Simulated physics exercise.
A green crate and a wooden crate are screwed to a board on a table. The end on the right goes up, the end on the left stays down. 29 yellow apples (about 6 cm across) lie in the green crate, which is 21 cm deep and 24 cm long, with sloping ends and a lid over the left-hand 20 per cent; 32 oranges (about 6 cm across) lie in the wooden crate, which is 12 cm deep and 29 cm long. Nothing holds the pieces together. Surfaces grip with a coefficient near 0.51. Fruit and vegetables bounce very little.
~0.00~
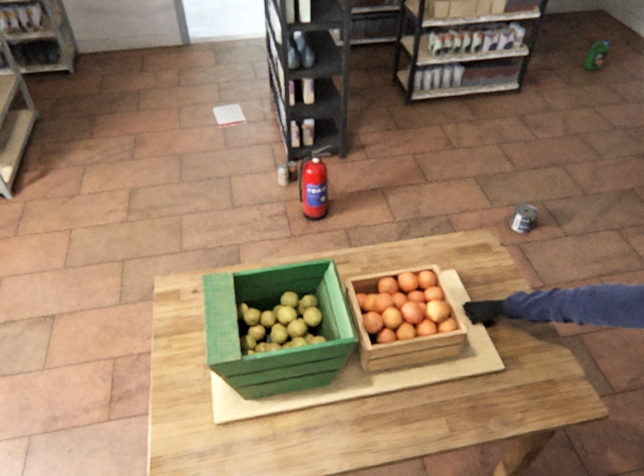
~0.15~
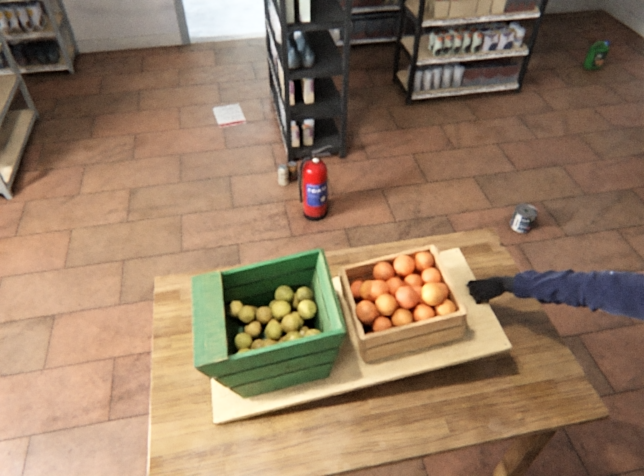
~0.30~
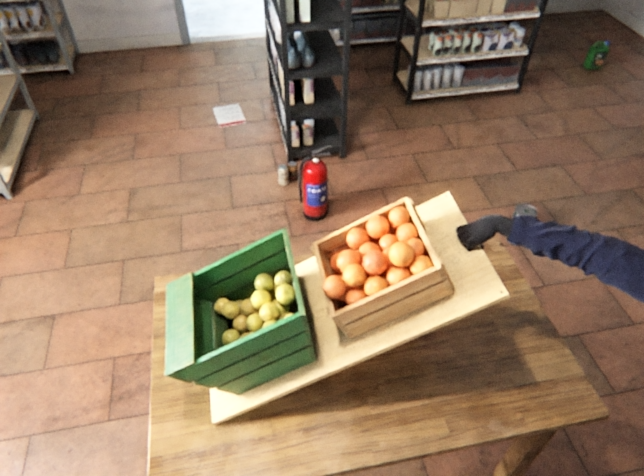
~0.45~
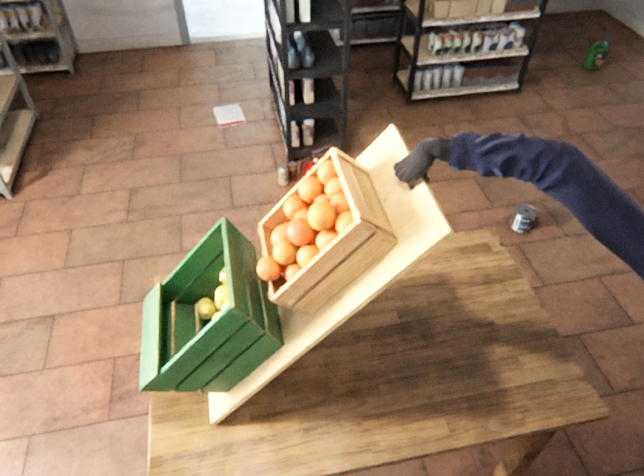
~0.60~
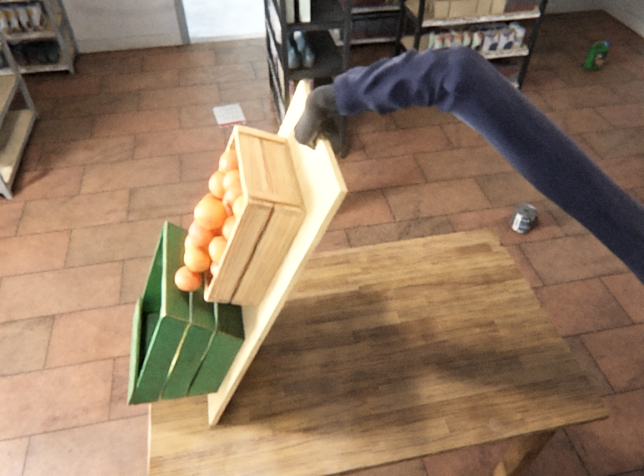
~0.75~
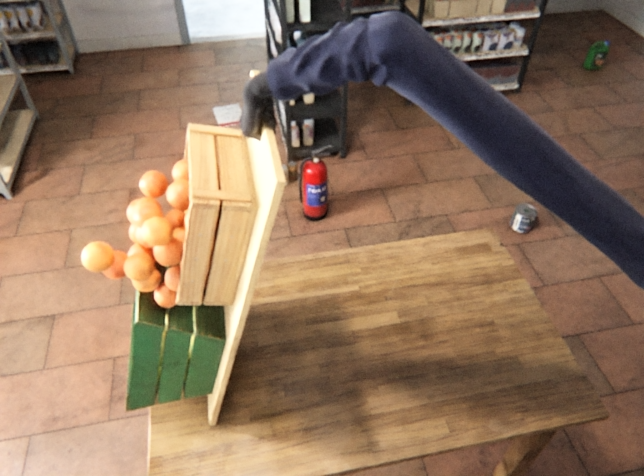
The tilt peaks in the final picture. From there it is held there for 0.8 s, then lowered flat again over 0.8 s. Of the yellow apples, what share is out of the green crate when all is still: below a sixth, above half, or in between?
Fewer than one in six of the yellow apples leave the green crate.
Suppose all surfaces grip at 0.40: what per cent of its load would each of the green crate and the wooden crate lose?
Then green crate 0, wooden crate 70 per cent.
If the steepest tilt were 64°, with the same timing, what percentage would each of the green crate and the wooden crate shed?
Then green crate 0, wooden crate 40 per cent.
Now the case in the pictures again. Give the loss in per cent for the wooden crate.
About: Wooden crate 80 per cent.
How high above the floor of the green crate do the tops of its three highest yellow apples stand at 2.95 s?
About 18 cm.
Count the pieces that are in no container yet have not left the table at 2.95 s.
About 4.
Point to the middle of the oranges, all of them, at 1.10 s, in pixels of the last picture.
Near (126, 302).
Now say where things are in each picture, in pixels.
In the first frame (places track the rim corner closest to us here), green crate (212, 364); wooden crate (372, 347); tipped 0°; all still inside.
Green crate (200, 366); wooden crate (365, 337); tipped 8°, in the second frame.
Green crate (172, 373); wooden crate (335, 314); tipped 26°, in the third frame.
Green crate (145, 387); wooden crate (274, 297); tipped 48°, in the fourth frame.
Green crate (132, 401); wooden crate (207, 295); tipped 66°; 5 out, the lowest orange at (189, 279), in the fifth frame.
Green crate (129, 407); wooden crate (177, 299); tipped 74°; 15 out, the lowest orange at (168, 295), in the sixth frame.
After 1.10 s, tilt 74°; the green crate is down by 1 of 29 and the wooden crate is down by 25 of 32.
After 1.54 s, tilt 74°; the green crate is down by 1 of 29 and the wooden crate is down by 25 of 32.
After 2.16 s, tilt 11°; the green crate is down by 1 of 29 and the wooden crate is down by 25 of 32.
When it is over (at 2.95 s), the green crate is down by 1 of 29 and the wooden crate is down by 25 of 32. Asked share, 1 of 29, 3 per cent.
